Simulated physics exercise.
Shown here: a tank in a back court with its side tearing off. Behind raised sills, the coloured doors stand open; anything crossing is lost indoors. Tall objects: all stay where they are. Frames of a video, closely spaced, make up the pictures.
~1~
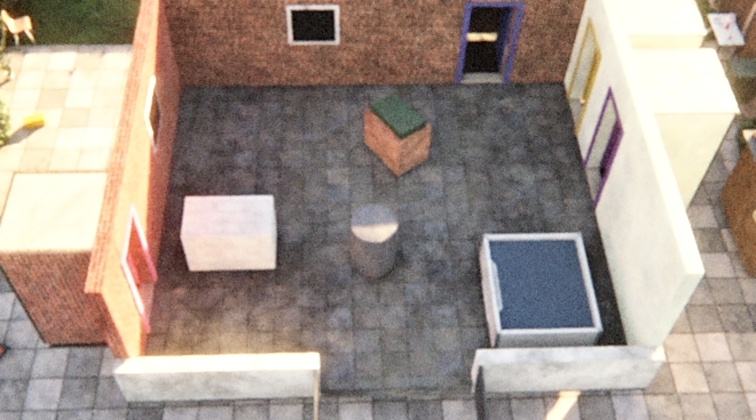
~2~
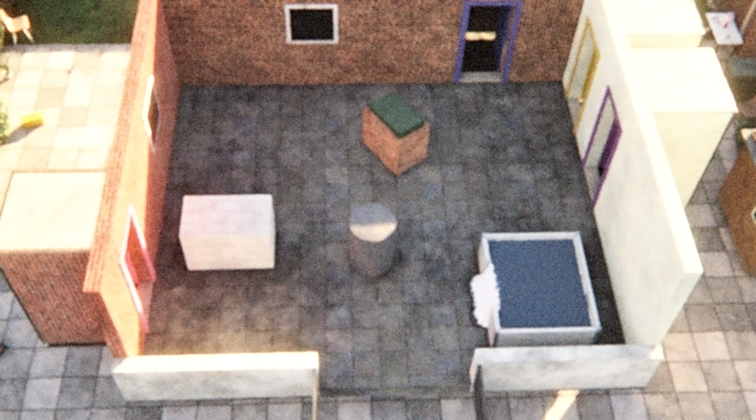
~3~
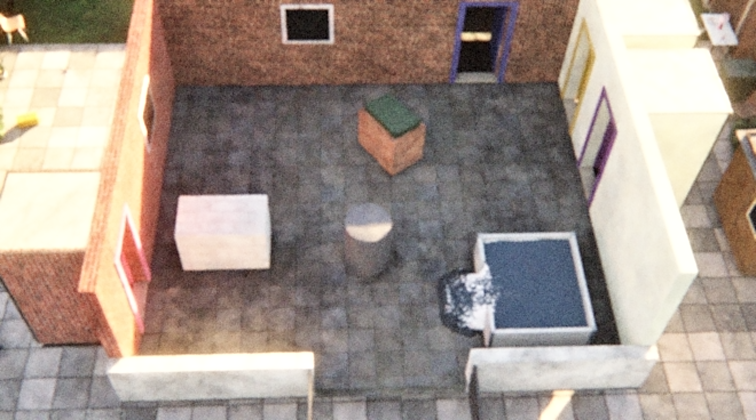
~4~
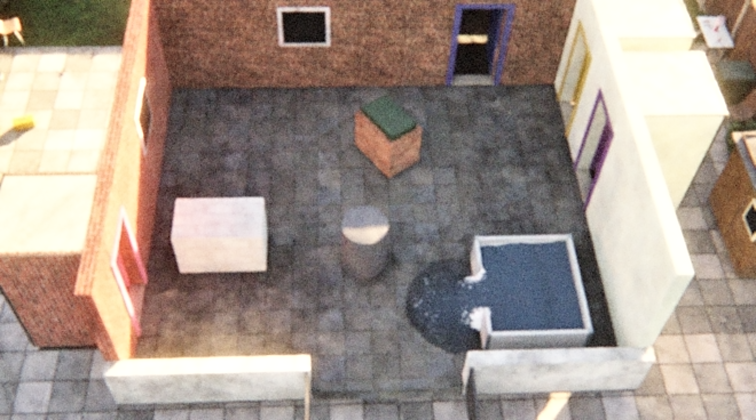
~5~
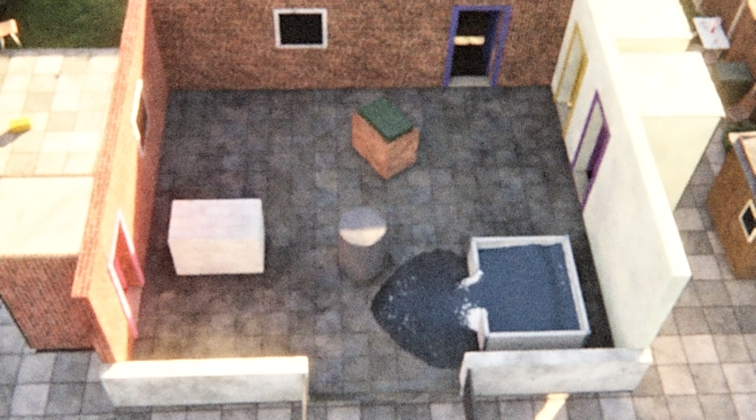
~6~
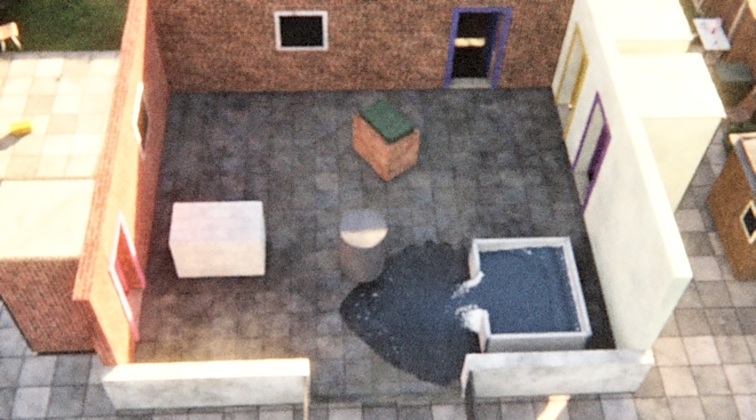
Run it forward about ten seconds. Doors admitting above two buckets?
My prediction: Yellow door: Inside the limit; purple door: Inside the limit; pink door: Past the limit; blue door: Inside the limit.
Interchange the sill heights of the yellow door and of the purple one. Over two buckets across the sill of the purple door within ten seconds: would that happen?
Note: Purple door comes in below.
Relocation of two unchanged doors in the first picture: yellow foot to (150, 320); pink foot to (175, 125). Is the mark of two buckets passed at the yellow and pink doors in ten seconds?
Note: Yellow beats the limit, pink does not reach the limit.
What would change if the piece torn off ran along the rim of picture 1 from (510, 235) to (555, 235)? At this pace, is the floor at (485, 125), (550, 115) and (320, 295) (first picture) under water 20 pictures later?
Result, in sequence: Sodden, sodden, spared by the spill.
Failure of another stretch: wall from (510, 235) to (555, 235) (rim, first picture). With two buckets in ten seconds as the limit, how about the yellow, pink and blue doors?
In order: First the yellow one beats the mark, then the pink one misses the mark, then the blue one beats the mark.
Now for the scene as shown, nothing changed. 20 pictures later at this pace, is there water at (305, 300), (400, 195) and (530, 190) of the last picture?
The three points read soaked through, soaked through and clear.
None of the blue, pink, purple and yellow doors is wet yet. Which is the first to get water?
If you ask me, it's the one in pink.
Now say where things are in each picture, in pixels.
The first picture shows the water tank at (540, 284) is whole and still.
In the second picture, the front is at (483, 325), out from the gap at (489, 295).
In the third picture, water pours out at (484, 296) and has run to (447, 320).
In the fourth picture, water pours out at (481, 298) and has run to (411, 311).
In the fifth picture, the front is at (377, 310), out from the gap at (479, 299).
In the sixth picture, the front is at (348, 316), out from the gap at (480, 300).
A moment on, water covers 20 % of the floor; the yellow door not reached, the purple door not reached, the pink door not reached, the blue door not reached.
Next, water covers 30 % of the floor; the yellow door not reached, the purple door not reached, the pink door not reached, the blue door not reached.
Then, water covers 35 % of the floor; the yellow door not reached, the purple door not reached, the pink door over two buckets in, the blue door not reached.
Later, water covers 40 % of the floor; the yellow door not reached, the purple door not reached, the pink door over two buckets in, the blue door not reached.
In the end, water covers 45 % of the floor; the yellow door not reached, the purple door not reached, the pink door far over two buckets in, the blue door not reached.
